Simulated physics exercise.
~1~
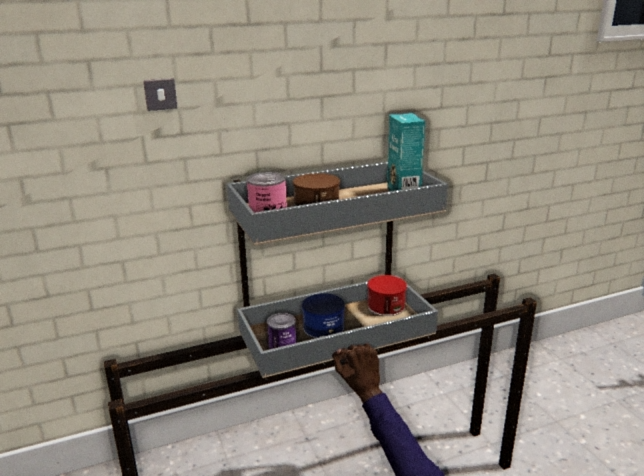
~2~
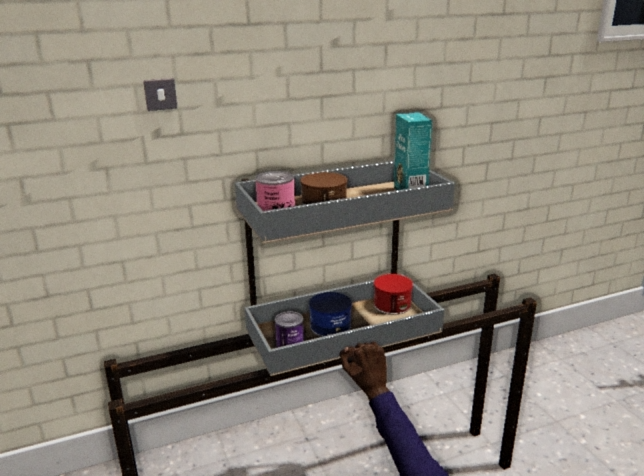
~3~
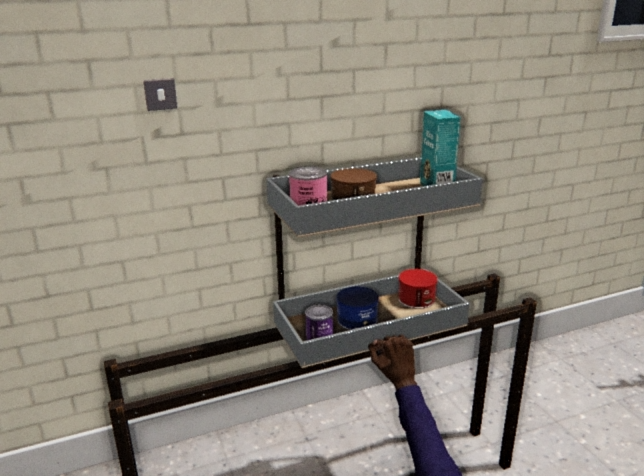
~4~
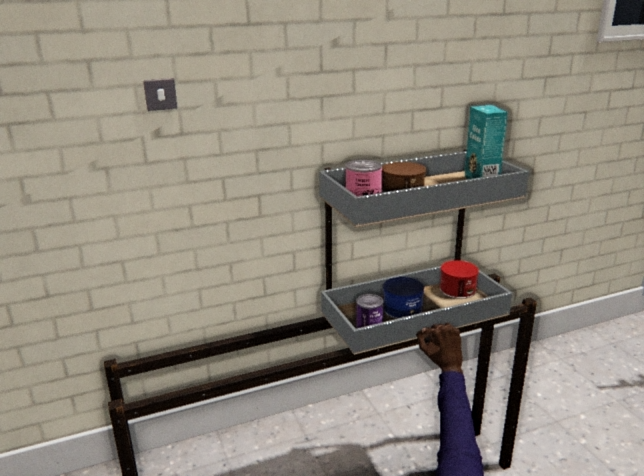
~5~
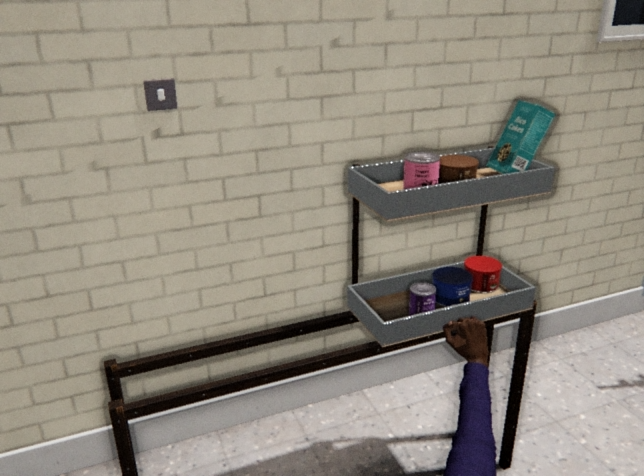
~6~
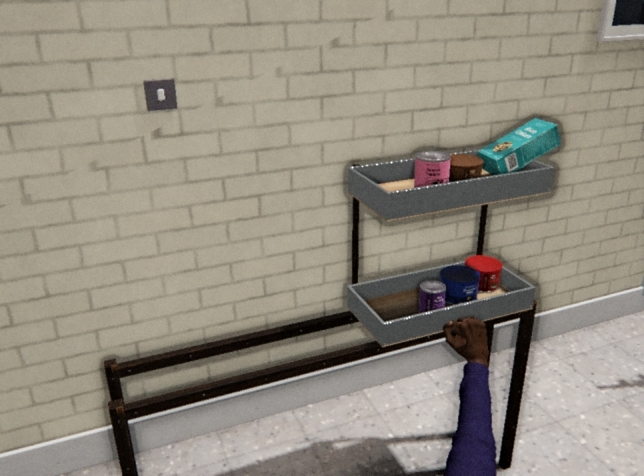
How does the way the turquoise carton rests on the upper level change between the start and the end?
At the start the turquoise carton stands upright, and by the end it has toppled over to the right and lies on its side.
